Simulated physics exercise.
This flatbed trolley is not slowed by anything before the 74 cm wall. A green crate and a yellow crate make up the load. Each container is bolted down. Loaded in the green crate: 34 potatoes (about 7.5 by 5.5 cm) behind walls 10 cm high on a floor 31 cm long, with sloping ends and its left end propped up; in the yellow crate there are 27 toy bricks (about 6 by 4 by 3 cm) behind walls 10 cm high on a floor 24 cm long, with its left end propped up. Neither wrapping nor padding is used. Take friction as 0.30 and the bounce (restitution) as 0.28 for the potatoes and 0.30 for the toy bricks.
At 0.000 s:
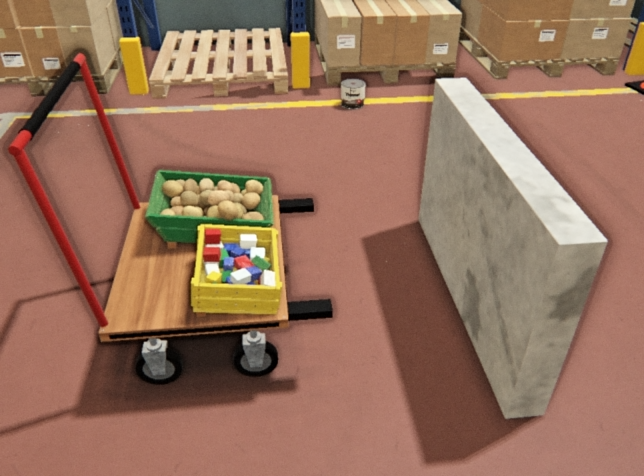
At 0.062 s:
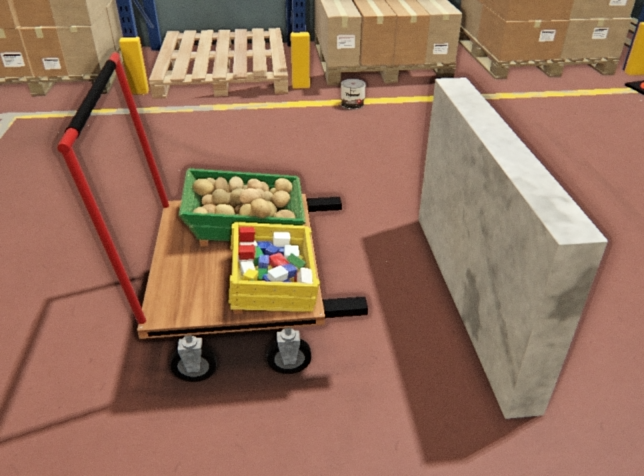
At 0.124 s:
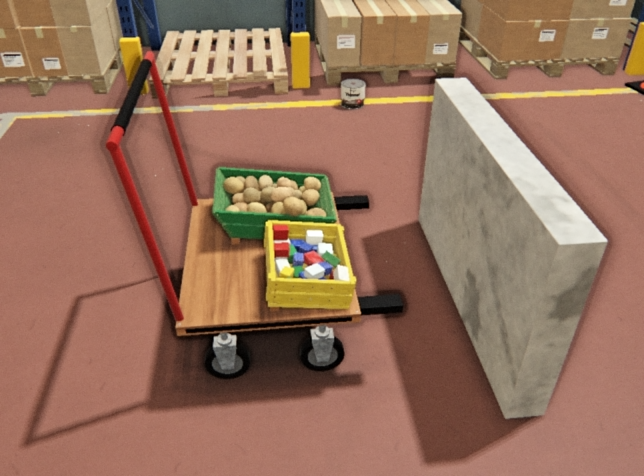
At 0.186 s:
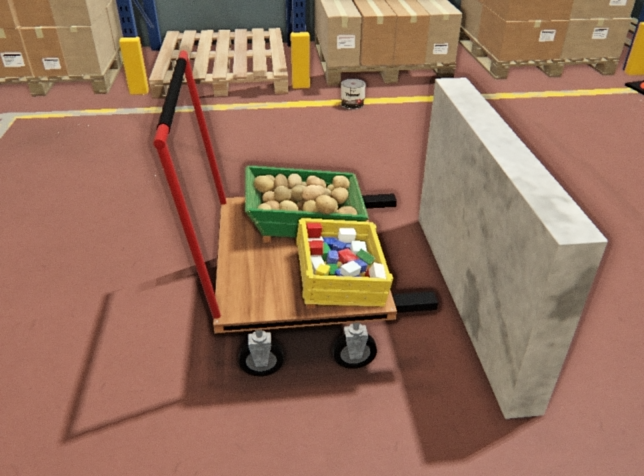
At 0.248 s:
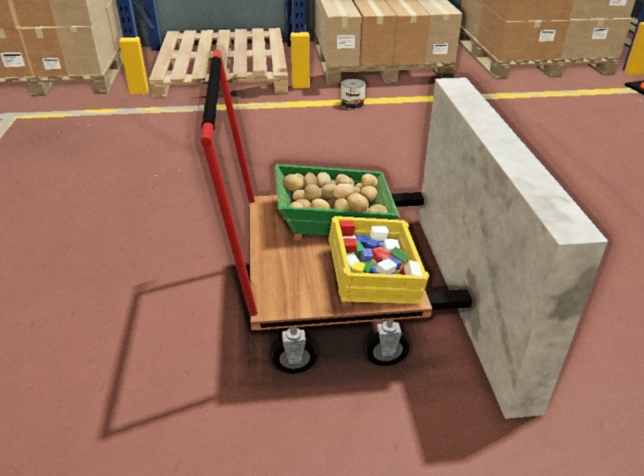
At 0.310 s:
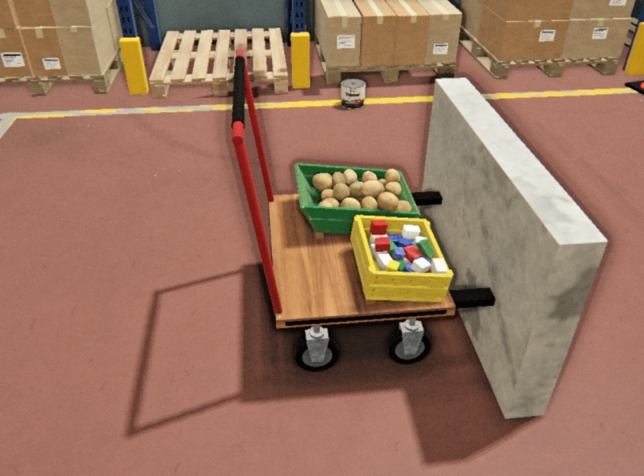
The video shows a flatbed trolley with a red handle, carrying a green crate of potatoes and a yellow crate of colourful toy bricks, rolling to the right across a warehouse floor until its black front bumpers meet an upright grey slab.
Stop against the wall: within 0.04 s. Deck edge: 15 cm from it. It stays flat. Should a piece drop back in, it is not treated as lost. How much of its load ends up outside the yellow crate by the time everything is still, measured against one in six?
Less than one in six of its load.
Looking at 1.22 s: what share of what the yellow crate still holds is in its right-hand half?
I'd put it at around 80 percent.
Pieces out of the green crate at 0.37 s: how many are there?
Green crate - close to 1.
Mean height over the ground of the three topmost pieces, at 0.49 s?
Close to 52 cm up.
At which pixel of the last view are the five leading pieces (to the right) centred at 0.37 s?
They'd be centred about (416, 207) in the last picture.
After 0.37 s, 1 of 34 out of the green crate and 0 of 27 out of the yellow crate.
After 0.49 s, 6 of 34 out of the green crate and 1 of 27 out of the yellow crate.
After 0.72 s, 9 of 34 out of the green crate and 1 of 27 out of the yellow crate.
When it is over (at 1.22 s), 10 of 34 out of the green crate and 1 of 27 out of the yellow crate. Asked share, 1 of 27, 4 per cent.
